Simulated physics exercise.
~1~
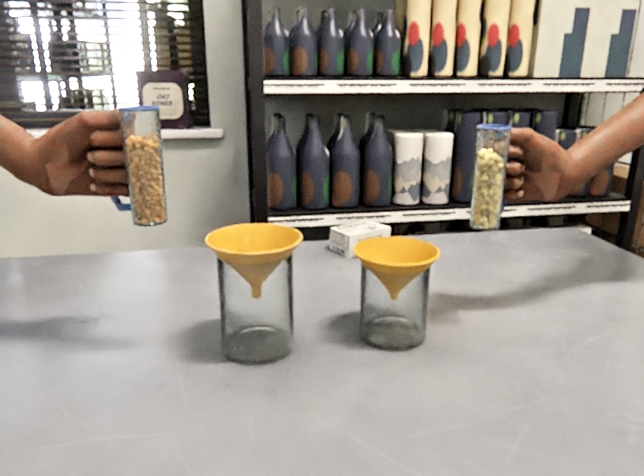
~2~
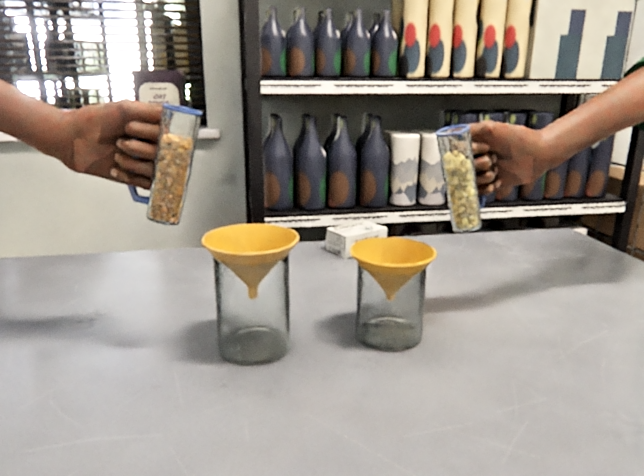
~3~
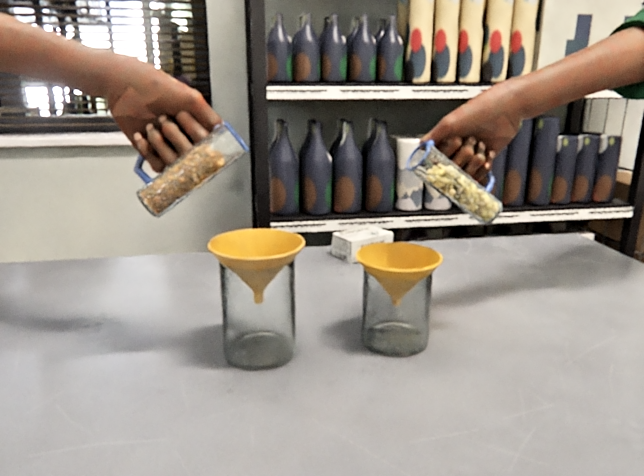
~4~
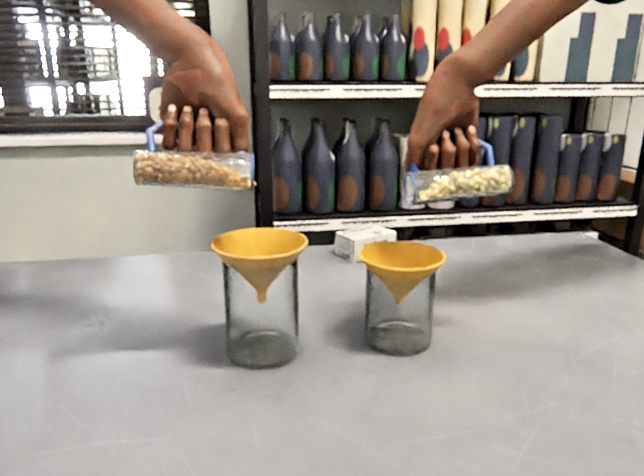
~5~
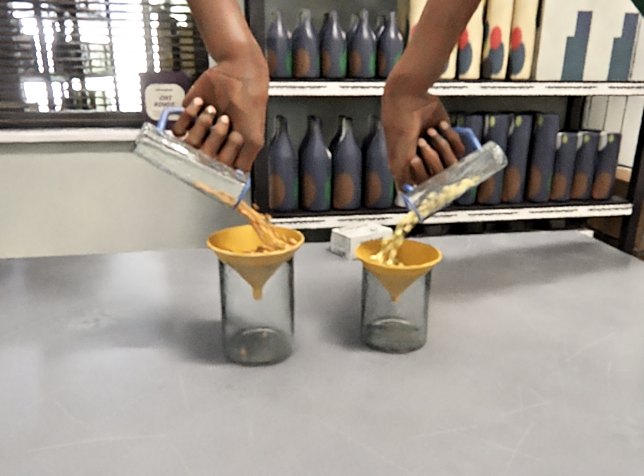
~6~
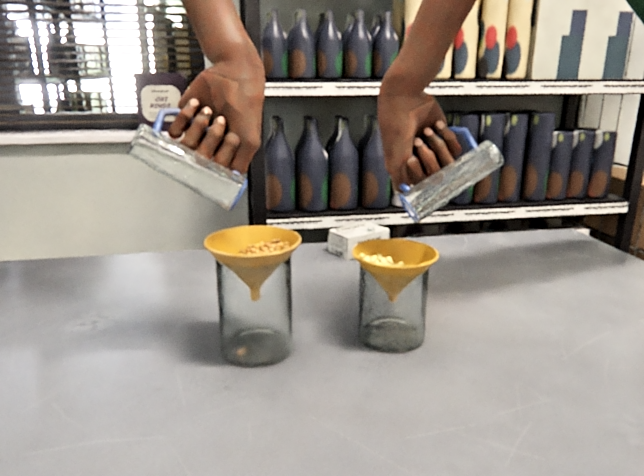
On a grey table, two hands tip cups of dry pieces into yellow funnels, which stay filled.
